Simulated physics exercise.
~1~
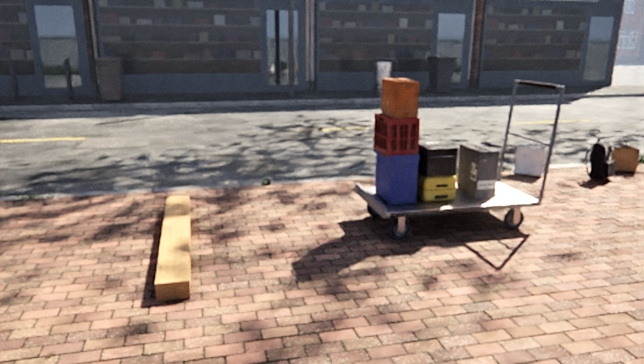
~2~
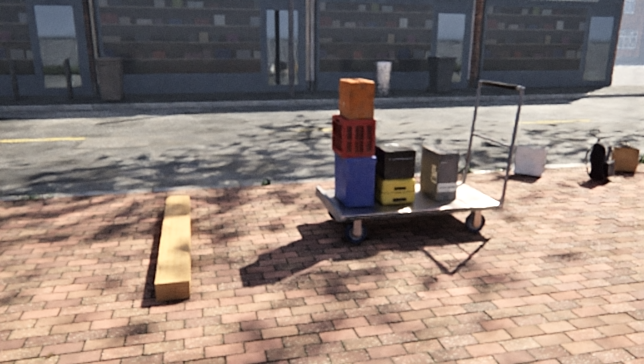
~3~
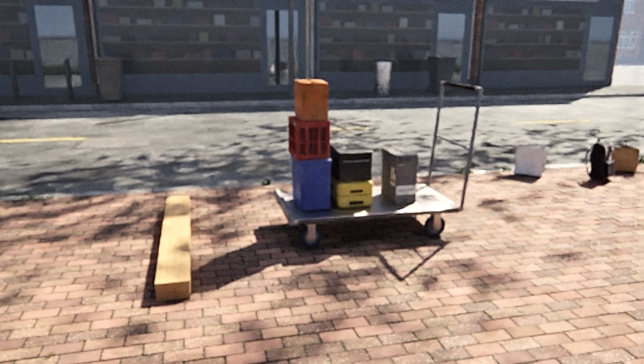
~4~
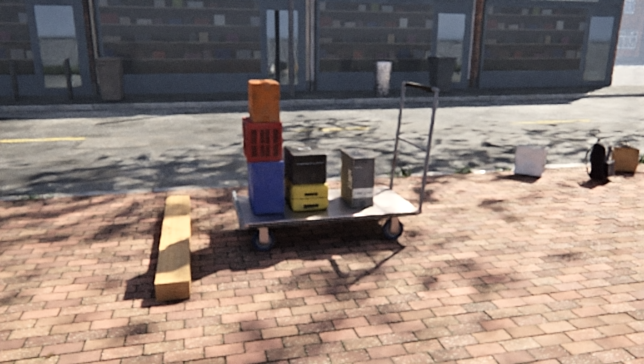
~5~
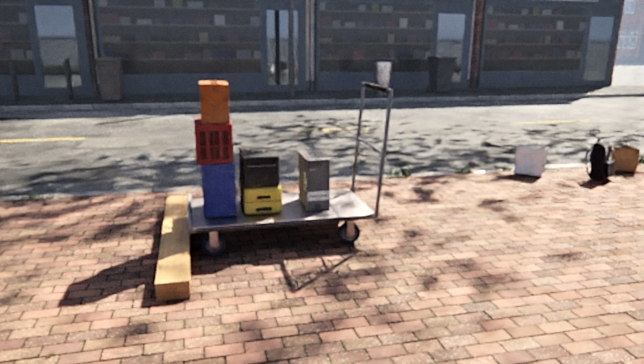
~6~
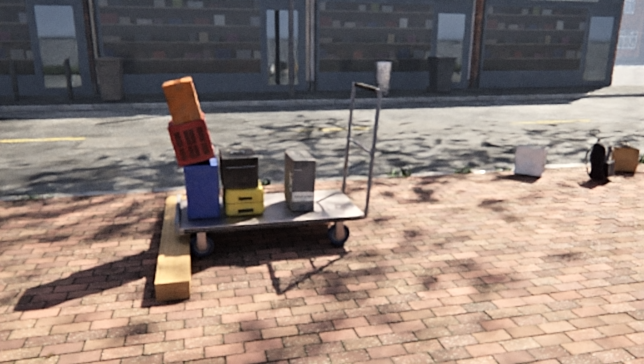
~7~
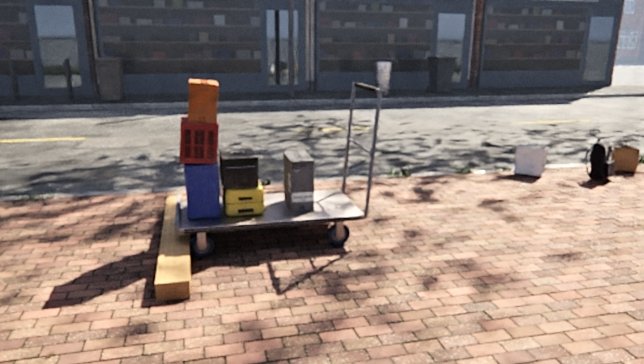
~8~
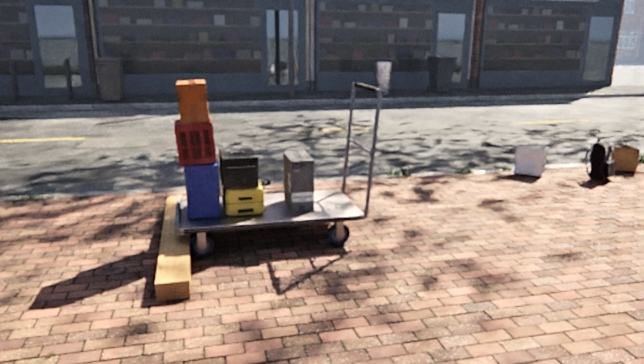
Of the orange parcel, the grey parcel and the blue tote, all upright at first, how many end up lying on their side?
None of them do. The orange parcel, the grey parcel and the blue tote are all still upright on the trolley at the end.
